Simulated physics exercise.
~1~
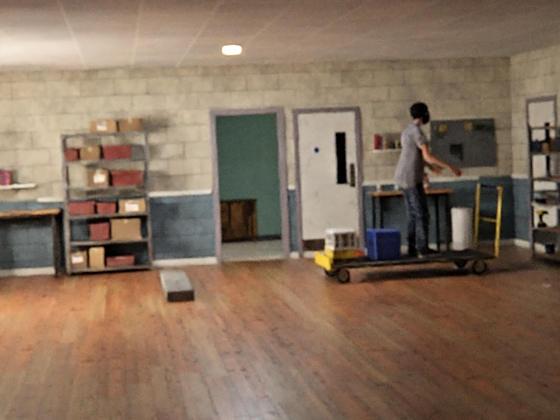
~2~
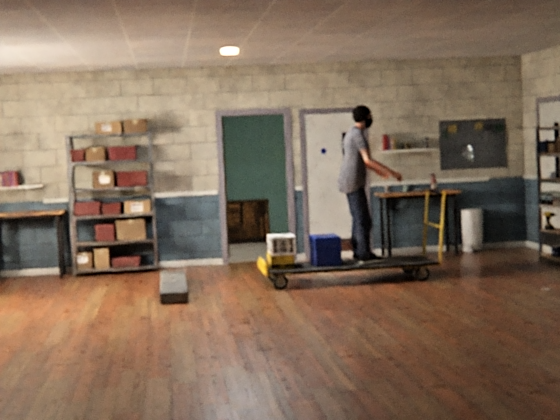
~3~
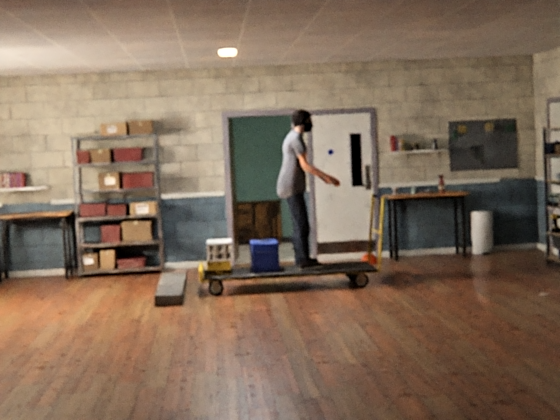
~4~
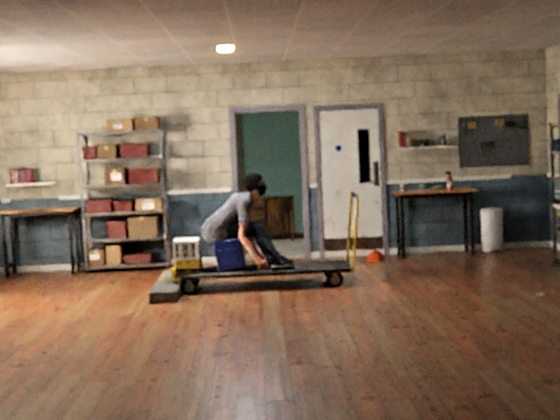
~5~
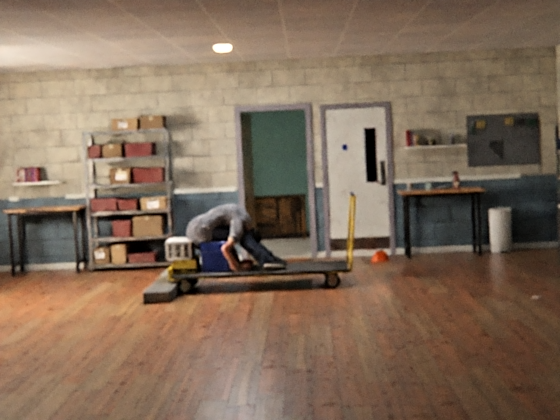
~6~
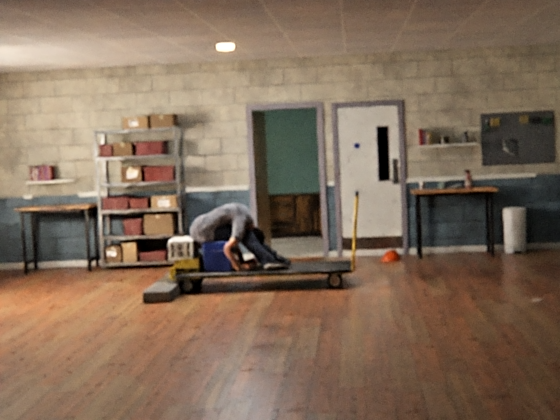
At the start, a person in a grey top stands on a flat goods trolley in a wood-floored storeroom, arms held out, with a blue toolbox, a white crate and a yellow carton near its left end. The trolley rolls left past the doorway towards a low step on the floor, while an orange object comes into view on the floor behind it. The trolley stops against the step, and the person drops low onto the deck. The person then folds forward over the blue toolbox. At the end, the person stays hunched there, and all three items remain on the deck.
